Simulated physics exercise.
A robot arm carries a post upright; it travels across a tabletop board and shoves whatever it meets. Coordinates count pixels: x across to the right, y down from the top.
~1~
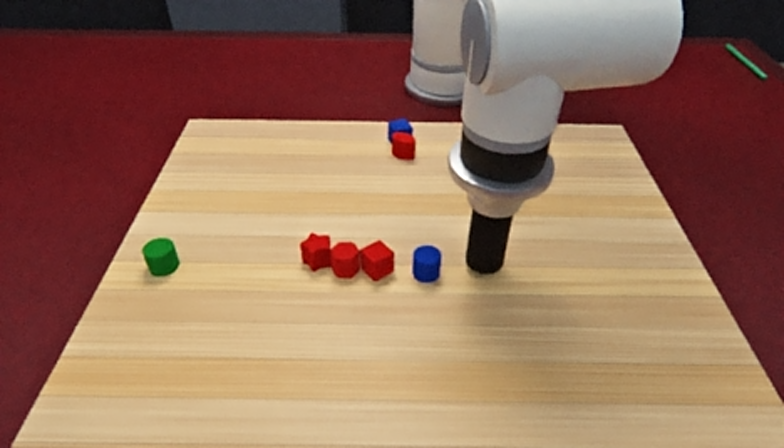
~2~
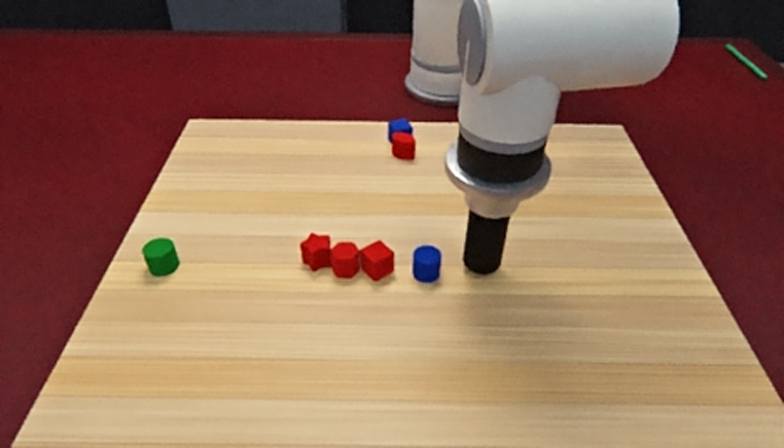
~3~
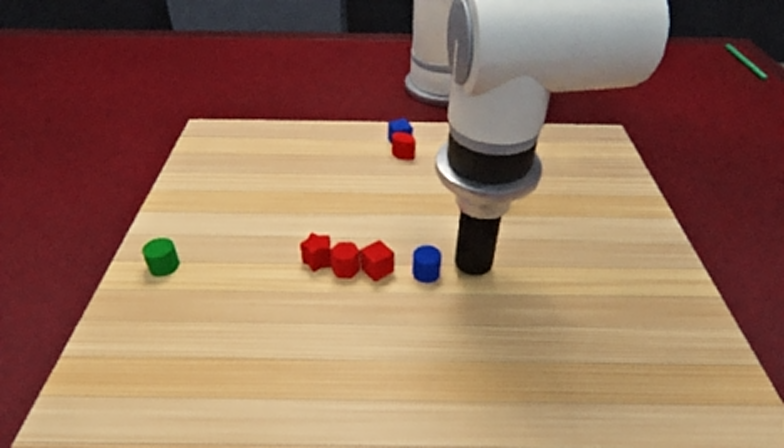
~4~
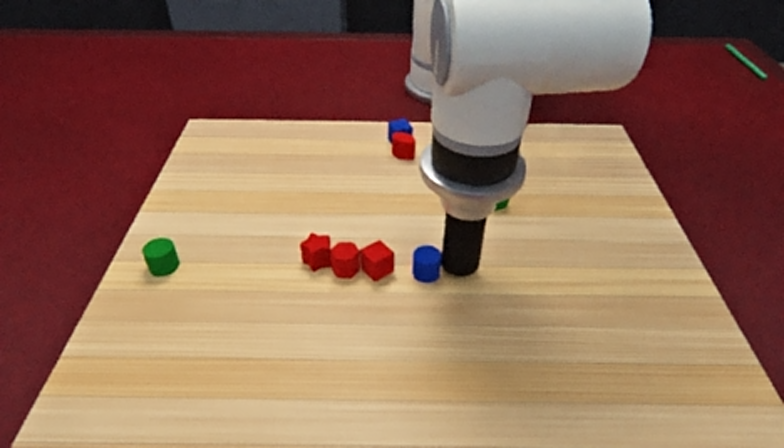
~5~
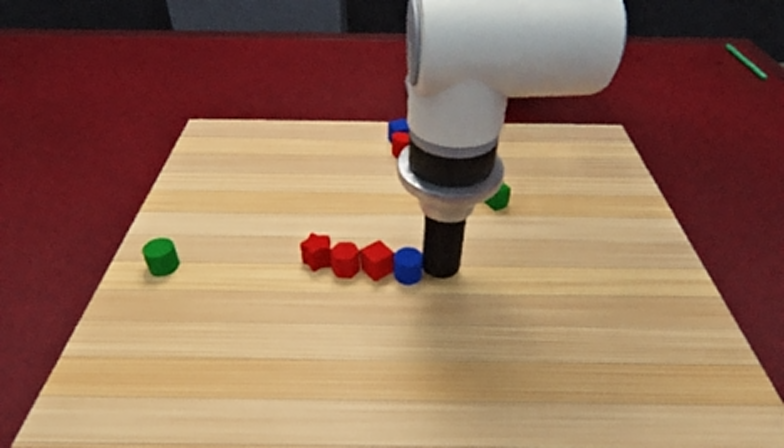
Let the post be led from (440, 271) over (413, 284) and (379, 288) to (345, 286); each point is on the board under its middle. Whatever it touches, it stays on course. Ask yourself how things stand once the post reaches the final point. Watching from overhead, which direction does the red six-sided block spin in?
Short answer: Counterclockwise.
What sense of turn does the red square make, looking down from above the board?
Overhead view: Clockwise.
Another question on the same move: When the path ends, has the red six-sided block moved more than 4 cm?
Short answer: Yes.
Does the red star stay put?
No.
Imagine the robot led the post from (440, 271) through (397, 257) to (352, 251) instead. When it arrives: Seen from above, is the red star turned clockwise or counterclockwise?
That block twists clockwise.
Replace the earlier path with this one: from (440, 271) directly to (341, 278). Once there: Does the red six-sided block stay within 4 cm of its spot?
Short answer: No.
What follows on the original path. One third of the way, post (413, 278); red star (313, 242), turned 15° clockwise; red six-sided block (337, 250), turned 15° anticlockwise; red square (365, 245), turned 15° clockwise; blue cylinder (379, 261).
Two thirds of the way, post (379, 282); red star (303, 239), turned 30° clockwise; red six-sided block (325, 247), turned 20° anticlockwise; red square (362, 241), turned 35° clockwise; blue cylinder (346, 260).
At the end, post (344, 281); red star (285, 228), turned 30° clockwise; red six-sided block (306, 236), turned 20° anticlockwise; red square (362, 241), turned 35° clockwise; blue cylinder (317, 253).
